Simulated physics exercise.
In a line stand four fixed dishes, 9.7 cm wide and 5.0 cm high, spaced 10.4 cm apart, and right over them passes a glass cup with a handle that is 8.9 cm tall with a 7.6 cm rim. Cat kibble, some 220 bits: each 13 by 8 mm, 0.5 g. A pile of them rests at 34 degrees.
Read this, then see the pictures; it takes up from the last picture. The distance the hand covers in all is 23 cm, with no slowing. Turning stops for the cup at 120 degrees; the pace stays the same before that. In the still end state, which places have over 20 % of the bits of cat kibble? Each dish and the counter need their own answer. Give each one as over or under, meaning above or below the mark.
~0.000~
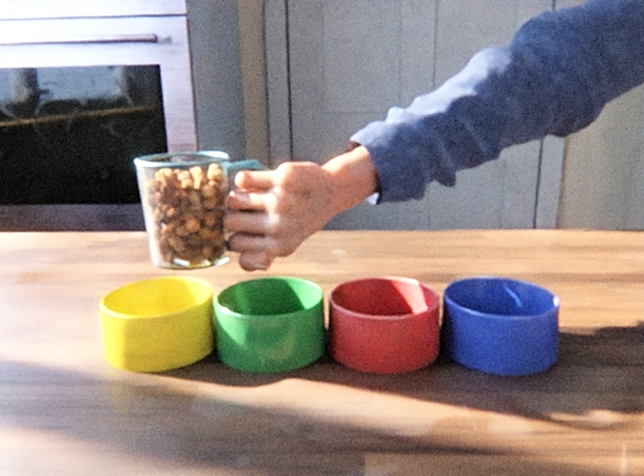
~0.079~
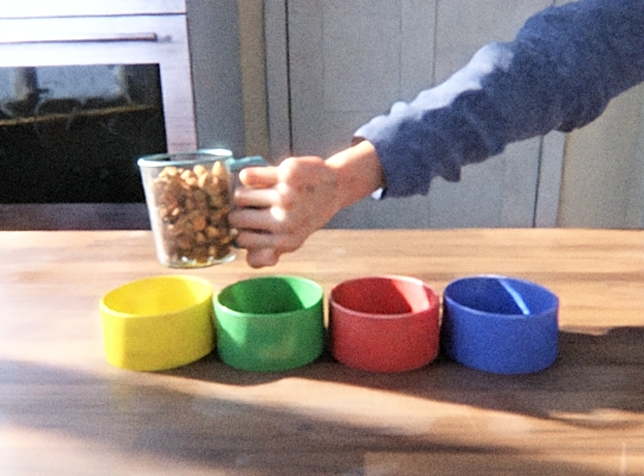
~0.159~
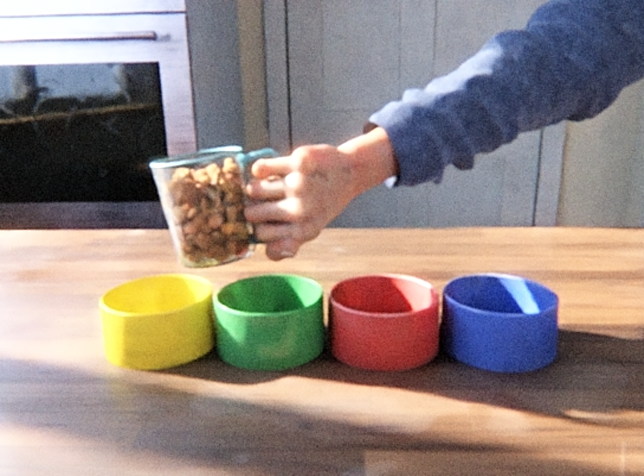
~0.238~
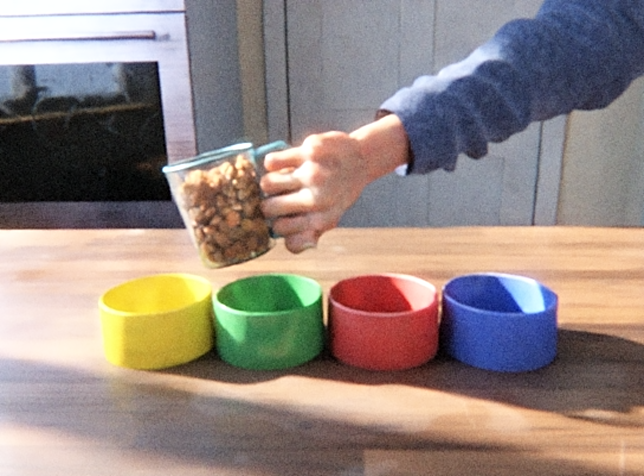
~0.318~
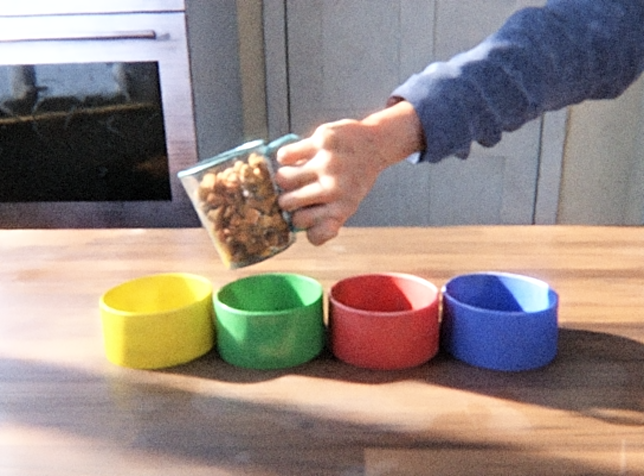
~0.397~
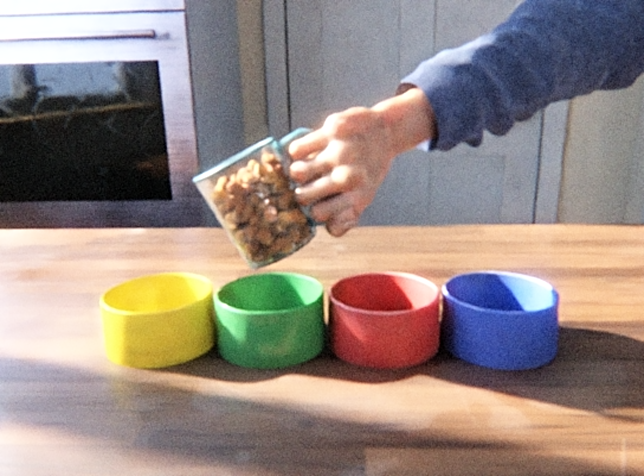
Red dish: Over, blue dish: Under, green dish: Under, yellow dish: Under, counter: Under.
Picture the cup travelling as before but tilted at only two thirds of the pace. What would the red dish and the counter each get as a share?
That gives red 100 with 0 for the counter.
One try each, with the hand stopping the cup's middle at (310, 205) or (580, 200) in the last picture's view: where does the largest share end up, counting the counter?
Try 1 - green; try 2 - blue.
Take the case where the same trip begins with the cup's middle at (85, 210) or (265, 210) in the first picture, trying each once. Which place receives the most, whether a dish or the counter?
Green, then blue.
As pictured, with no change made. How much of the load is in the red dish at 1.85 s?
Some 80 in a hundred by then.
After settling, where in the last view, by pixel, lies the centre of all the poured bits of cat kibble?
Somewhere near (385, 314) in the last picture.
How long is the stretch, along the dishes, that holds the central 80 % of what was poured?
That stretch measures near 6 centimetres.
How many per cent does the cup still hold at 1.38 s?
About 95 per cent.
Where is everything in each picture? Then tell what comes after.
Cup at (188, 210), tilt 0 degrees, lip at (140, 160), moved 0.0 cm; middle of the pieces at (194, 216); yellow dish at (158, 296); green dish at (270, 296); red dish at (384, 296); blue dish at (500, 296), in the first picture.
Cup at (193, 209), tilt 2 degrees, lip at (144, 160), moved 0.5 cm; middle of the pieces at (199, 214), in the second picture.
Cup at (208, 207), tilt 8 degrees, lip at (155, 164), moved 1.9 cm; middle of the pieces at (215, 212), in the third picture.
Cup at (225, 207), tilt 14 degrees, lip at (168, 169), moved 3.4 cm; middle of the pieces at (231, 211), in the fourth picture.
Cup at (242, 206), tilt 20 degrees, lip at (182, 174), moved 4.9 cm; middle of the pieces at (249, 210), in the fifth picture.
Cup at (259, 205), tilt 26 degrees, lip at (197, 179), moved 6.4 cm; middle of the pieces at (267, 208); yellow dish at (158, 292); green dish at (270, 292); red dish at (383, 291); blue dish at (500, 291). Its pace works out near 75 degrees a second; the hand travels 19 cm a second, in the sixth picture.
After 0.98 s, tilt 70 degrees; cup holds 100 %.
After 1.38 s, tilt 100 degrees; cup holds 95 %, red 5 %.
Then, at 1.85 s, tilt 120 degrees; cup holds 20 %, red 80 %.
In the end, at 2.5 s, red 100 %, blue 0 %, green 0 %, yellow 0 %, counter 0 %.
